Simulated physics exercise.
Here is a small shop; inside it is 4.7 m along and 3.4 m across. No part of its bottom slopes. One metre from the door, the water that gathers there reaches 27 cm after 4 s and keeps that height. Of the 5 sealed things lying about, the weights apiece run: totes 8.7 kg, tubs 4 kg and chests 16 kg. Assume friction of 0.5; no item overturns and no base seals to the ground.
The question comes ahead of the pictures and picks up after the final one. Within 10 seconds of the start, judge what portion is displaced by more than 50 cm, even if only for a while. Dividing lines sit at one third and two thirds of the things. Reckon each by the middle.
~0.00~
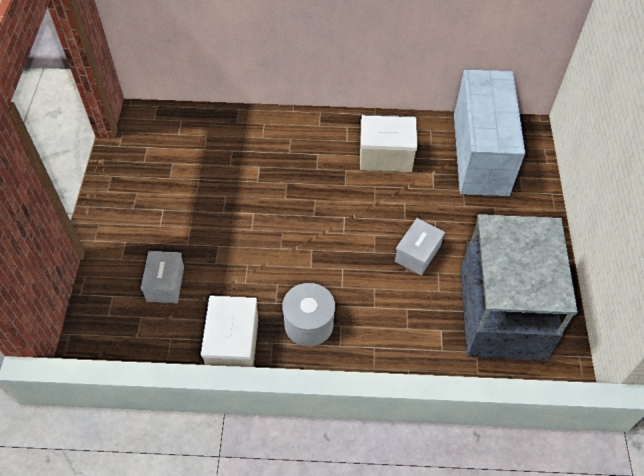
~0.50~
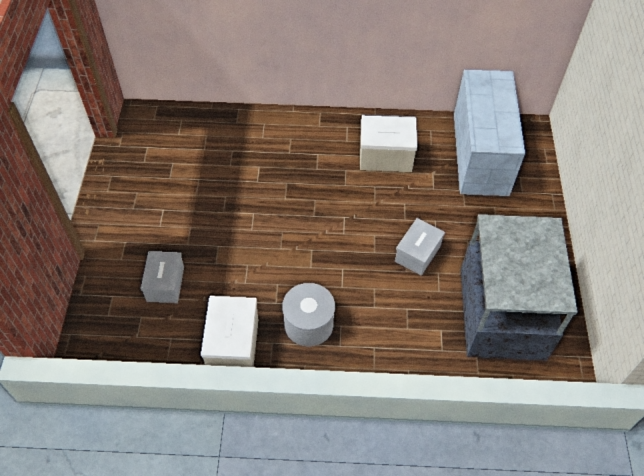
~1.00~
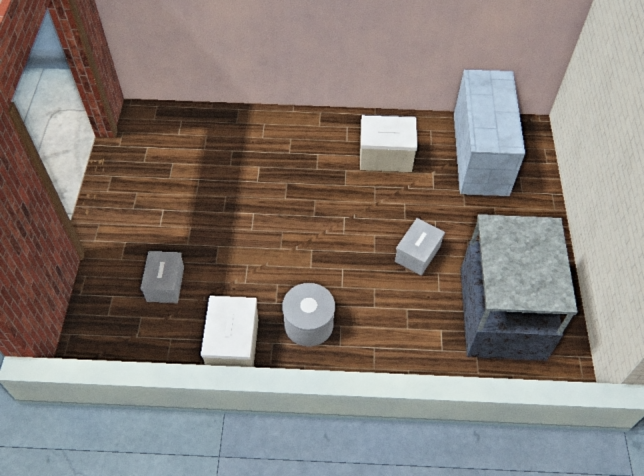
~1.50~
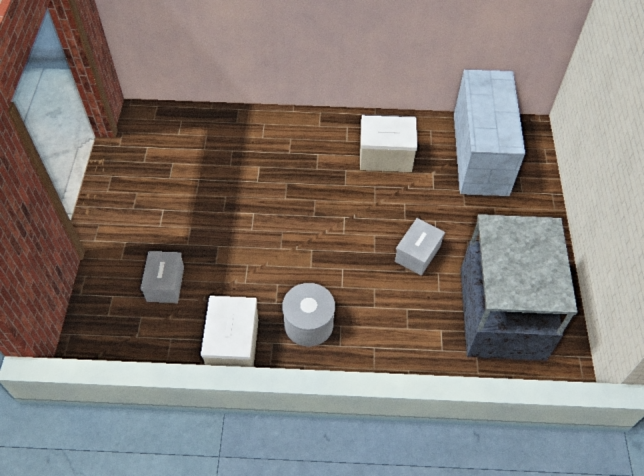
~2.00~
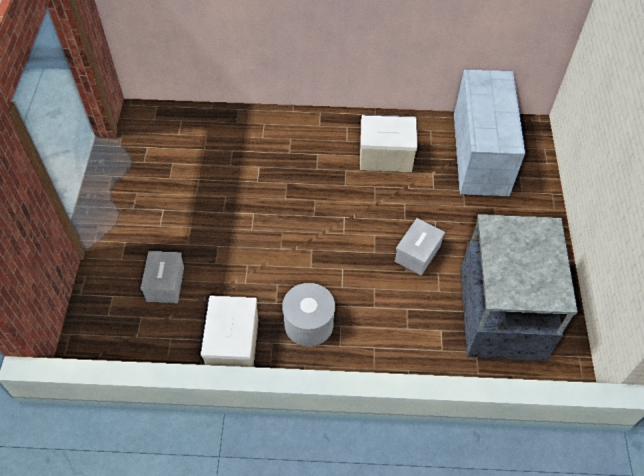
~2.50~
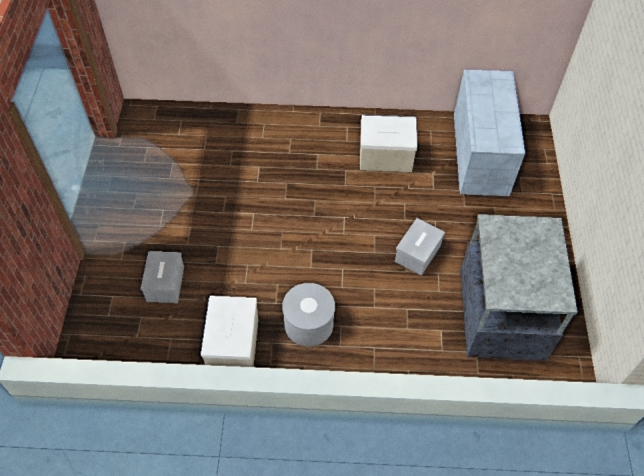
The portion reaches two thirds.
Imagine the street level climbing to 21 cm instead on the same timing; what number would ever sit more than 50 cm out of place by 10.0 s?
The count would be 3.
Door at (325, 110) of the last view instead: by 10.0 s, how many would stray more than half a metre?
5.
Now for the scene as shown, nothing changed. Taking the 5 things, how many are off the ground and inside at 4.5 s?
That would be 0 of them.
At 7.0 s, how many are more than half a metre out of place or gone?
Tally at that time: 4.
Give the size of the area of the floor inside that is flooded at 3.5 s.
Some 4.0 m2 of it.
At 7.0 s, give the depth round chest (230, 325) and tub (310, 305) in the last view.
First about 5 cm, second about 9 cm.
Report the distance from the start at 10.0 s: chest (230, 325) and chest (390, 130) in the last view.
100 cm, 140 cm.
After 3.5 s 0 of 5 are over 50 cm from their spots; 0 afloat.
After 4.5 s 0 of 5 are over 50 cm from their spots; 0 afloat.
After 7.0 s 4 of 5 are over 50 cm from their spots; 3 afloat.
After 10.0 s 5 of 5 are over 50 cm from their spots, and 5 have been at some point; 5 afloat.
